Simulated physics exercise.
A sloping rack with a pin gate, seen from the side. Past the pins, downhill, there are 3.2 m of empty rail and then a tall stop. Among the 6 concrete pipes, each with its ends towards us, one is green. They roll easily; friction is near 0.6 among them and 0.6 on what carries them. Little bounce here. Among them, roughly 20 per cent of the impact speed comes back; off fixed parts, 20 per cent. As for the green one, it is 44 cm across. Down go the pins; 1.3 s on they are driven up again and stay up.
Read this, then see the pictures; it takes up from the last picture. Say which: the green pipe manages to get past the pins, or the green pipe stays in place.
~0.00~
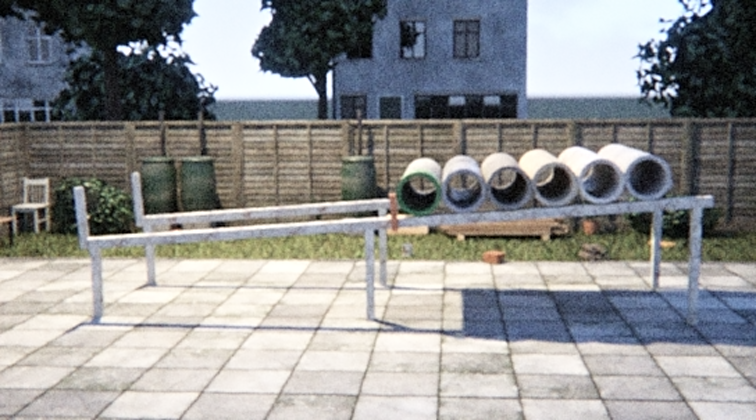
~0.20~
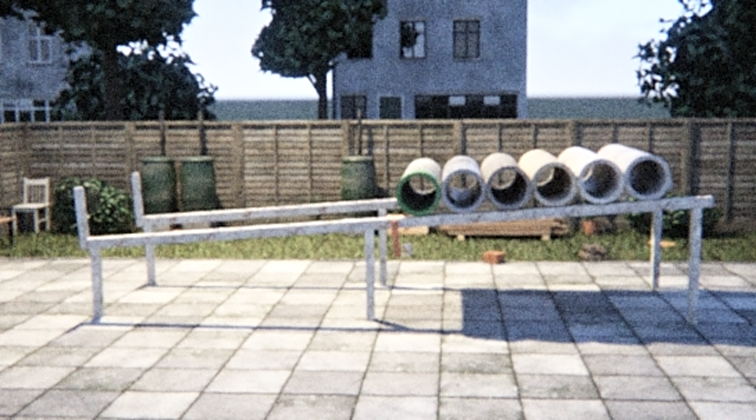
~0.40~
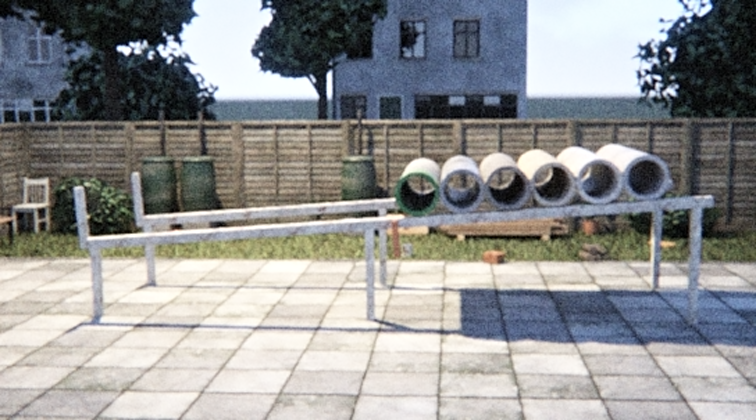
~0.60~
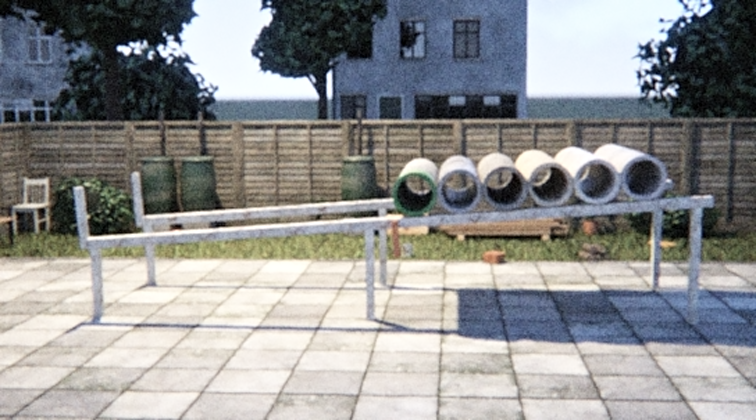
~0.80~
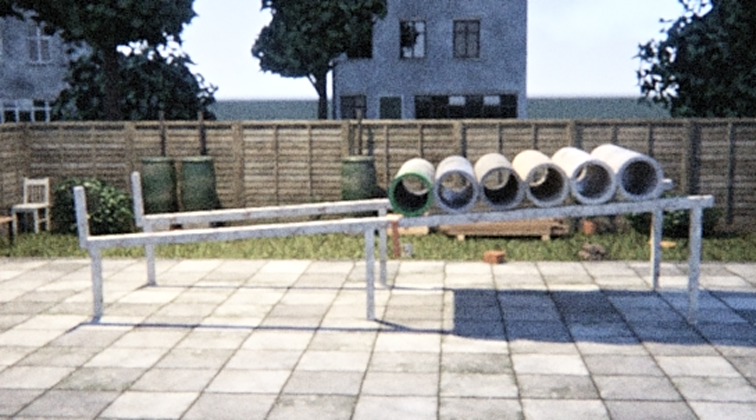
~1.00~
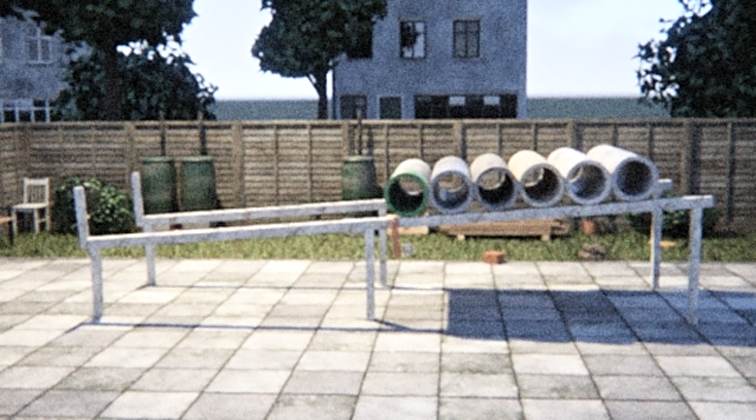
It is going to get out in time.
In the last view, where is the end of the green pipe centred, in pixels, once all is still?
(104, 216).
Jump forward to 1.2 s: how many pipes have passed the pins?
The count by then is 0.
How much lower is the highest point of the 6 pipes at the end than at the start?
Roughly 5 cm.
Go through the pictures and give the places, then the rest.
In the first picture, green (419, 194); pins up; the rack falls 4°.
In the second picture, green (418, 194); pins down.
In the third picture, green (417, 194); pins down.
In the fourth picture, green (414, 195); pins down; the first has rolled 5 cm.
In the fifth picture, green (411, 195); pins down; the first has rolled 10 cm.
In the sixth picture, green (406, 195); pins down; the first has rolled 10 cm.
By 1.2 s, green is on the rails, 5 cm above the pins, rolling left; 0 below the pins.
By 1.4 s, green is on the rails, 5 cm above the pins, rolling left; 0 below the pins.
By 1.6 s, green is in the air, 10 cm below the pins, rolling left; 1 below the pins.
Finally (5.2 s), green is on the rails, 295 cm below the pins; 1 below the pins.
